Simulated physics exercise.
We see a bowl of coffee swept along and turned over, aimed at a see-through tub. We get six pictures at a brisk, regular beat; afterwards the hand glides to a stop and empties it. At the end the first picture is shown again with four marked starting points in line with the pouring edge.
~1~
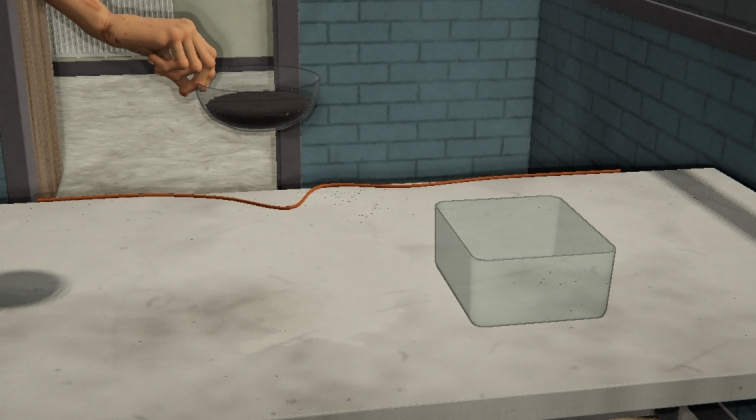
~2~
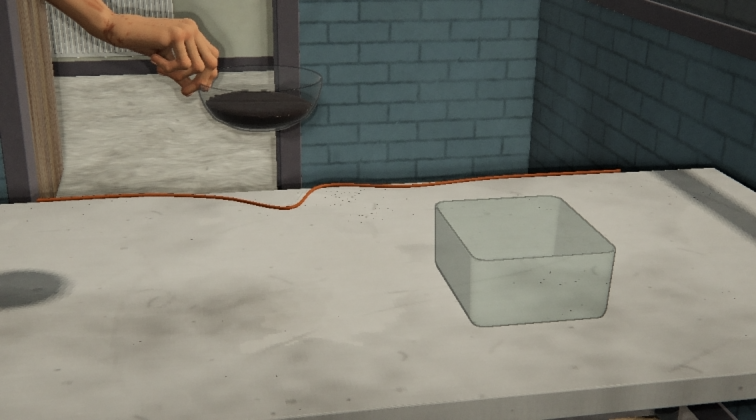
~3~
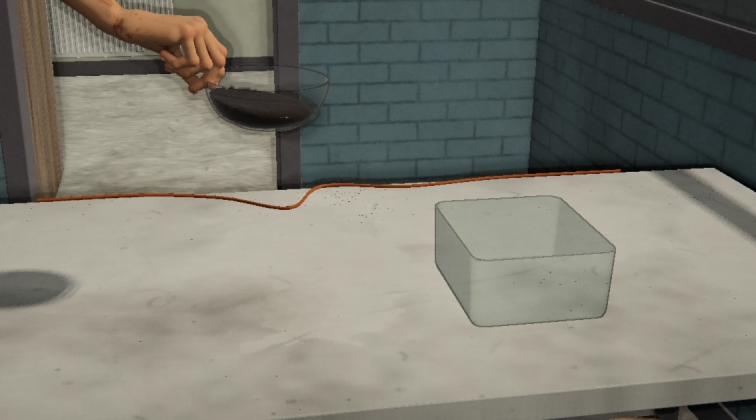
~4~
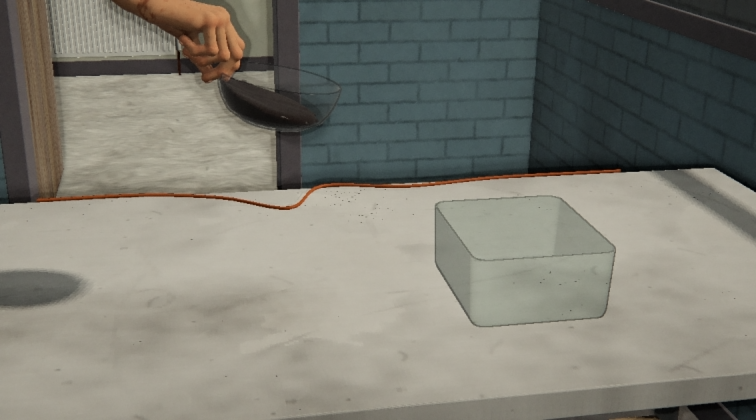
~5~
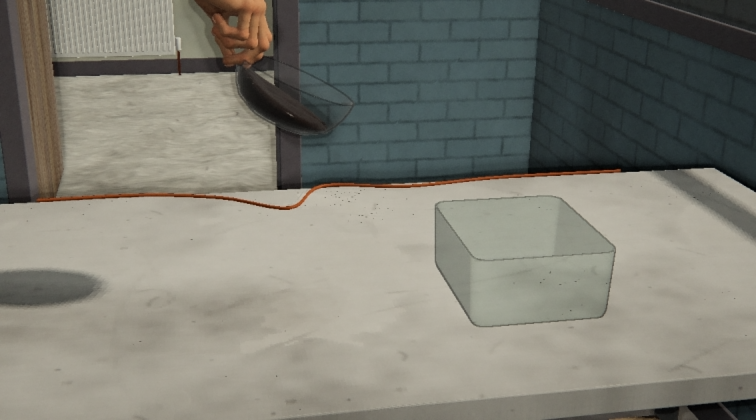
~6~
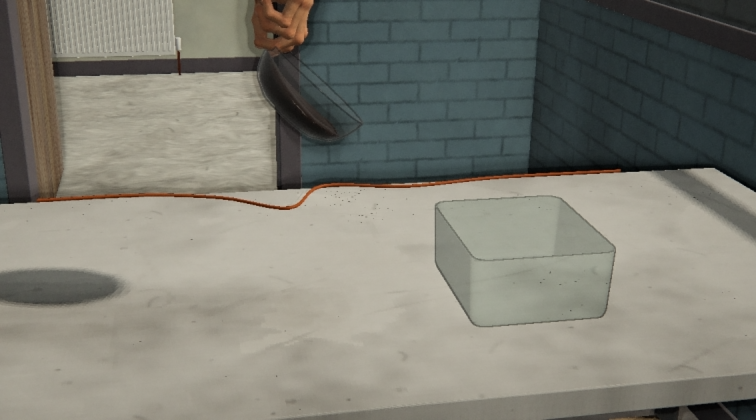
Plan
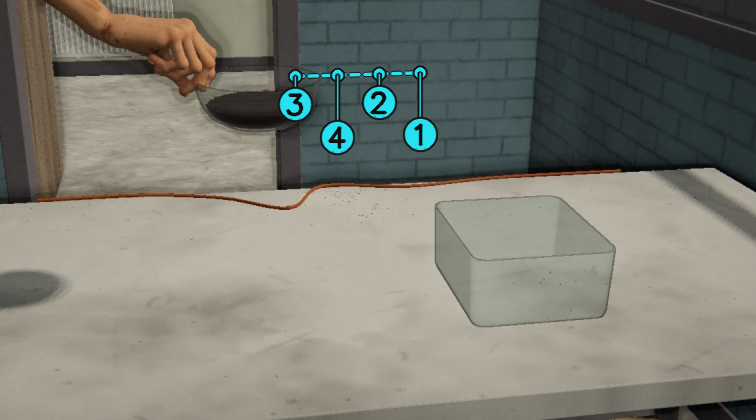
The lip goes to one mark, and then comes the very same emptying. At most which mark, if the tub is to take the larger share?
2 is the one.
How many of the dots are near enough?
Two of them.
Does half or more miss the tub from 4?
Yes.
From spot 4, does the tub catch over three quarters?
No.
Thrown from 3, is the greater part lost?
Yes.
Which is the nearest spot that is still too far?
That is spot 4.
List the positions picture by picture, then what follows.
Upright, lip at (317, 75); tub from (469, 325) to (605, 314); nothing has left yet.
Upright, lip at (320, 75); nothing has left yet.
Upright, lip at (327, 77); nothing has left yet.
Tipped about 10°, lip at (339, 86); nothing has left yet.
Tipped about 24°, lip at (352, 100); nothing has left yet.
Tipped about 43°, lip at (361, 119); nothing has left yet.
On the marked copy, 1 at (420, 72); 2 at (379, 74); 3 at (295, 76); 4 at (337, 75).
If 1 is chosen, about 88 % lands in the tub, 8 % falls short and 4 % goes beside or beyond.
If 2 is chosen, about 69 % lands in the tub, 20 % falls short and 11 % goes beside or beyond.
If 3 is chosen, about 0 % lands in the tub, 99 % falls short.
If 4 is chosen, about 34 % lands in the tub, 60 % falls short and 6 % goes beside or beyond.
